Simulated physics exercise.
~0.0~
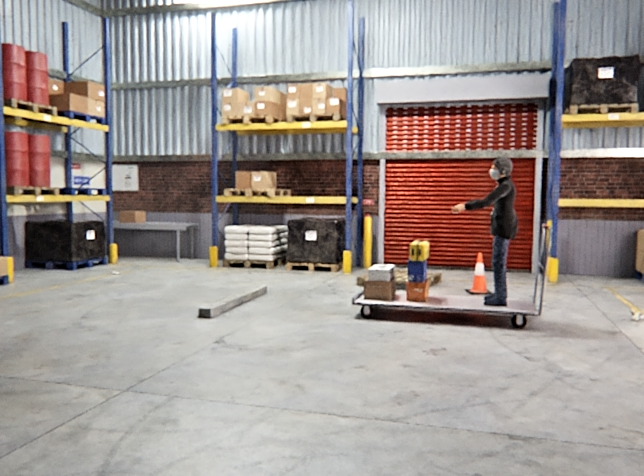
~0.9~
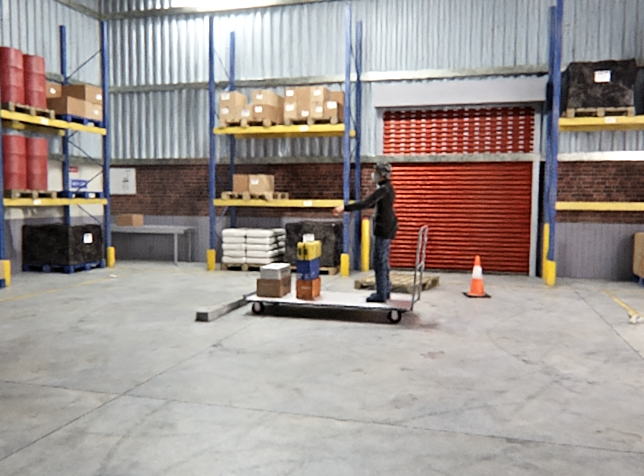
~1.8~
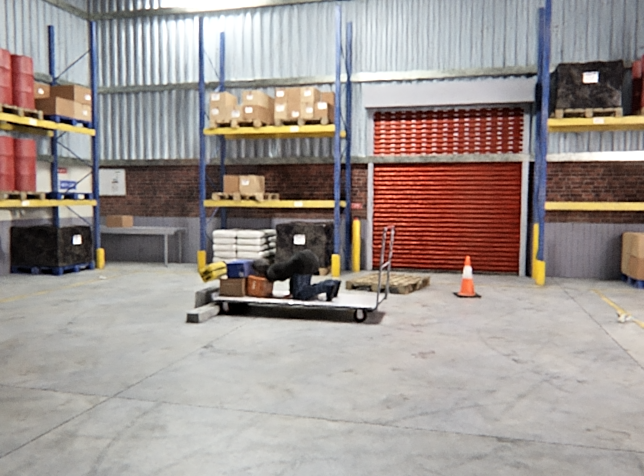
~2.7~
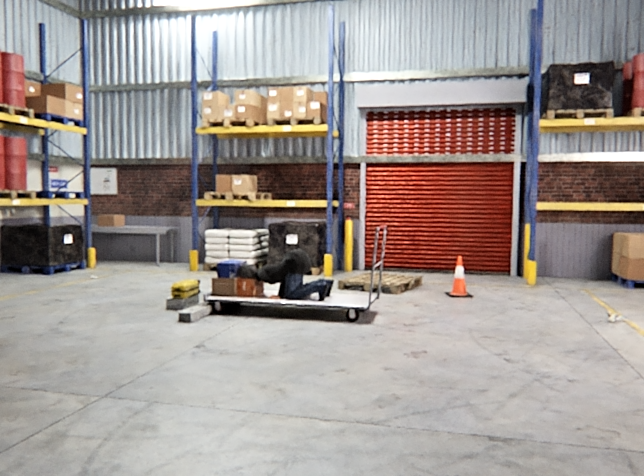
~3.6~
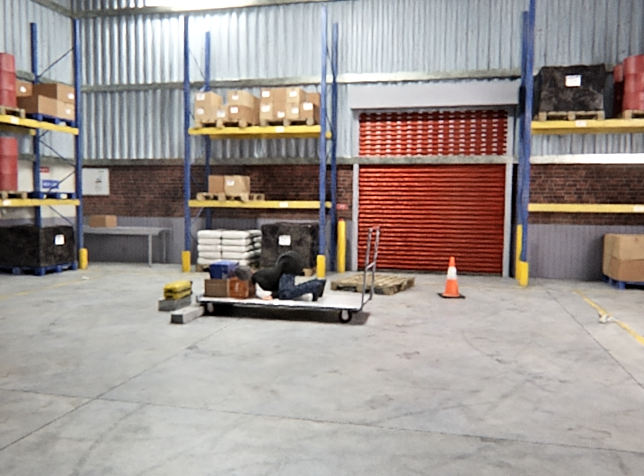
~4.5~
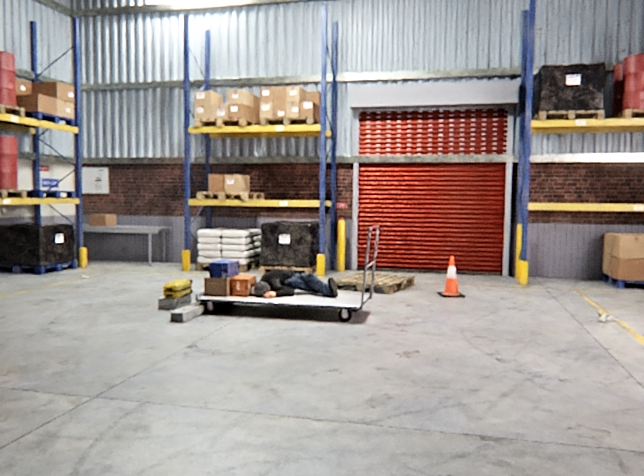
We see a flat cart bearing small boxes and a standing figure with an outstretched arm roll left across a warehouse until it stops at a low kerb, where the boxes topple forward, two landing beyond the deck, while the figure crumples and ends lying flat behind the rest.
